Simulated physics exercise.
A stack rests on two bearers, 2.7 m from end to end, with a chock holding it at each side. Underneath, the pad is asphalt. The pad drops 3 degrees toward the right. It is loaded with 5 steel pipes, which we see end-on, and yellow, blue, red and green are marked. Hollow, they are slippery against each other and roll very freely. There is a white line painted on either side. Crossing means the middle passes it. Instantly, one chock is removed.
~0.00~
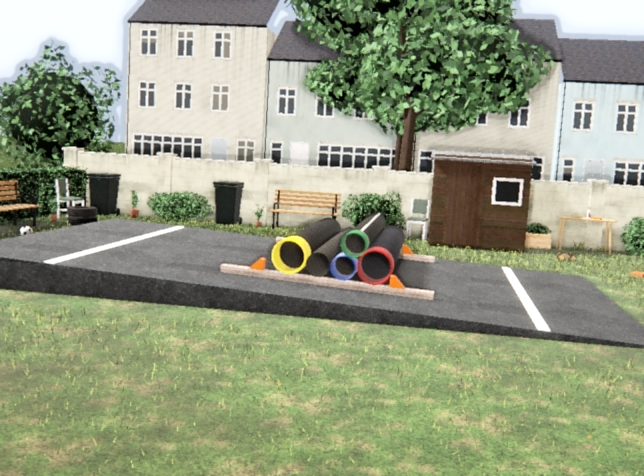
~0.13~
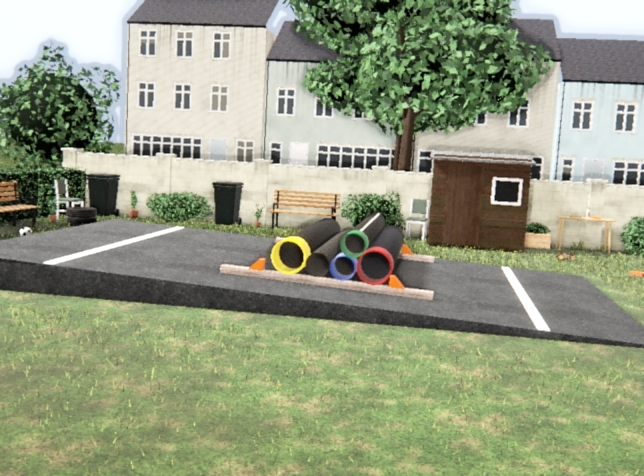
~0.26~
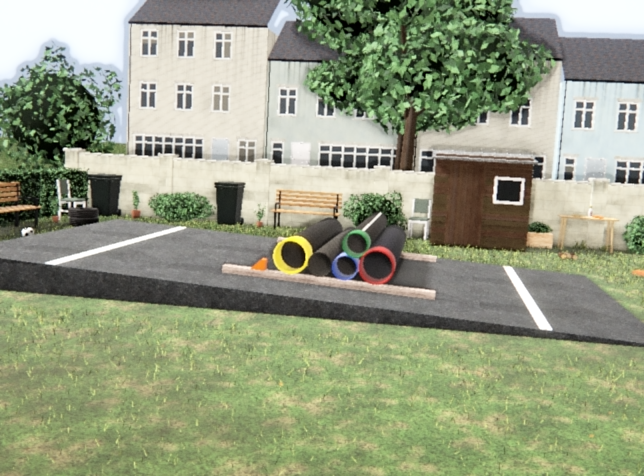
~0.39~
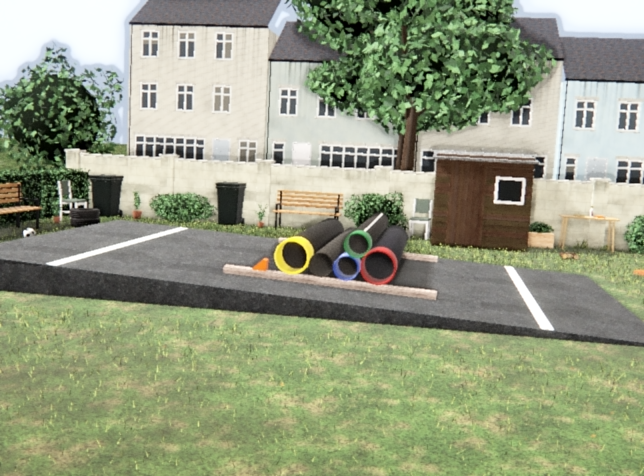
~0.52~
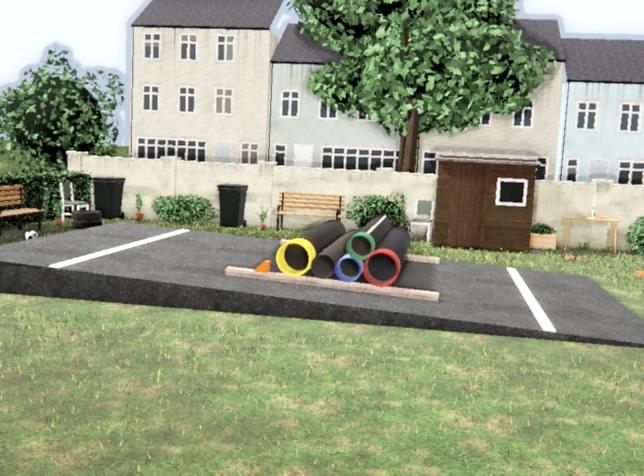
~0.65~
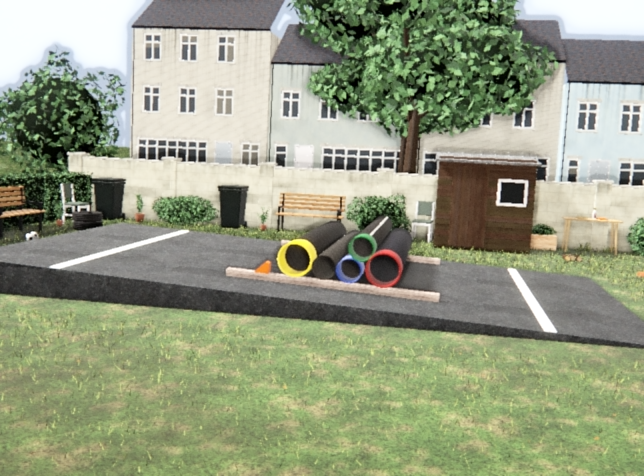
A stack of black pipes with yellow, green, blue and red rims sits end-on on a dark raised pad, seen from across a lawn with pale terraced houses behind. White lines mark either side, and a wall, benches, a large tree and a brown shed stand beyond. The orange chock at right disappears, then the pipes shift very slightly right while the view barely drifts.
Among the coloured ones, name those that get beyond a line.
Yellow pipe: Among them, blue: Among them, red: Among them, green: Among them.
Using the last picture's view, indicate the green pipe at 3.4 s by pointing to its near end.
Estimated pixel position: About (478, 294).
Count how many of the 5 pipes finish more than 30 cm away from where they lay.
The count is 5.
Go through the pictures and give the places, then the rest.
The first frame shows yellow (289, 256), blue (343, 268), red (375, 268), green (354, 245); both chocks in; lines at (82, 254) and (534, 314); the pad slopes 3° down to the right; 4 of the 5 form the bottom row.
The second frame shows yellow (289, 257), blue (342, 268), red (374, 268), green (353, 245).
The third frame shows yellow (291, 257), blue (345, 268), red (376, 267), green (355, 245); right chock gone.
The fourth frame shows yellow (292, 257), blue (346, 268), red (378, 268), green (357, 246).
The fifth frame shows yellow (294, 259), blue (348, 270), red (381, 269), green (359, 248).
The sixth frame shows yellow (295, 260), blue (349, 271), red (383, 270), green (361, 249); lines at (87, 258) and (541, 315).
By 1.9 s, yellow is on the bearers, 90 cm from the bearers' left end, rolling right; blue is on the bearers, 110 cm from the bearers' right end, rolling right; red is on the bearers, 10 cm from the bearers' right end, rolling right; green is on the bearers, 55 cm from the bearers' right end, rolling right; 0 of 5 have crossed.
By 3.4 s, yellow is on the bearers, 125 cm from the bearers' left end, rolling right; blue is on the bearers, 75 cm from the bearers' right end, rolling right; red is past the right line; green is off the bearers, 75 cm short of the right line, rolling right; 1 of 5 has crossed.
By 5.2 s, yellow is on the bearers, 50 cm from the bearers' right end, rolling right; blue is off the bearers, 100 cm short of the right line, rolling right; red is past the right line; green is past the right line; 2 of 5 have crossed.
By 7.2 s, yellow is past the right line; blue is past the right line; green is past the right line; as before, red; 5 of 5 have crossed.
Finally (8.2 s), yellow is past the right line; blue is past the right line; red is past the right line; green is past the right line; 5 of 5 have crossed.
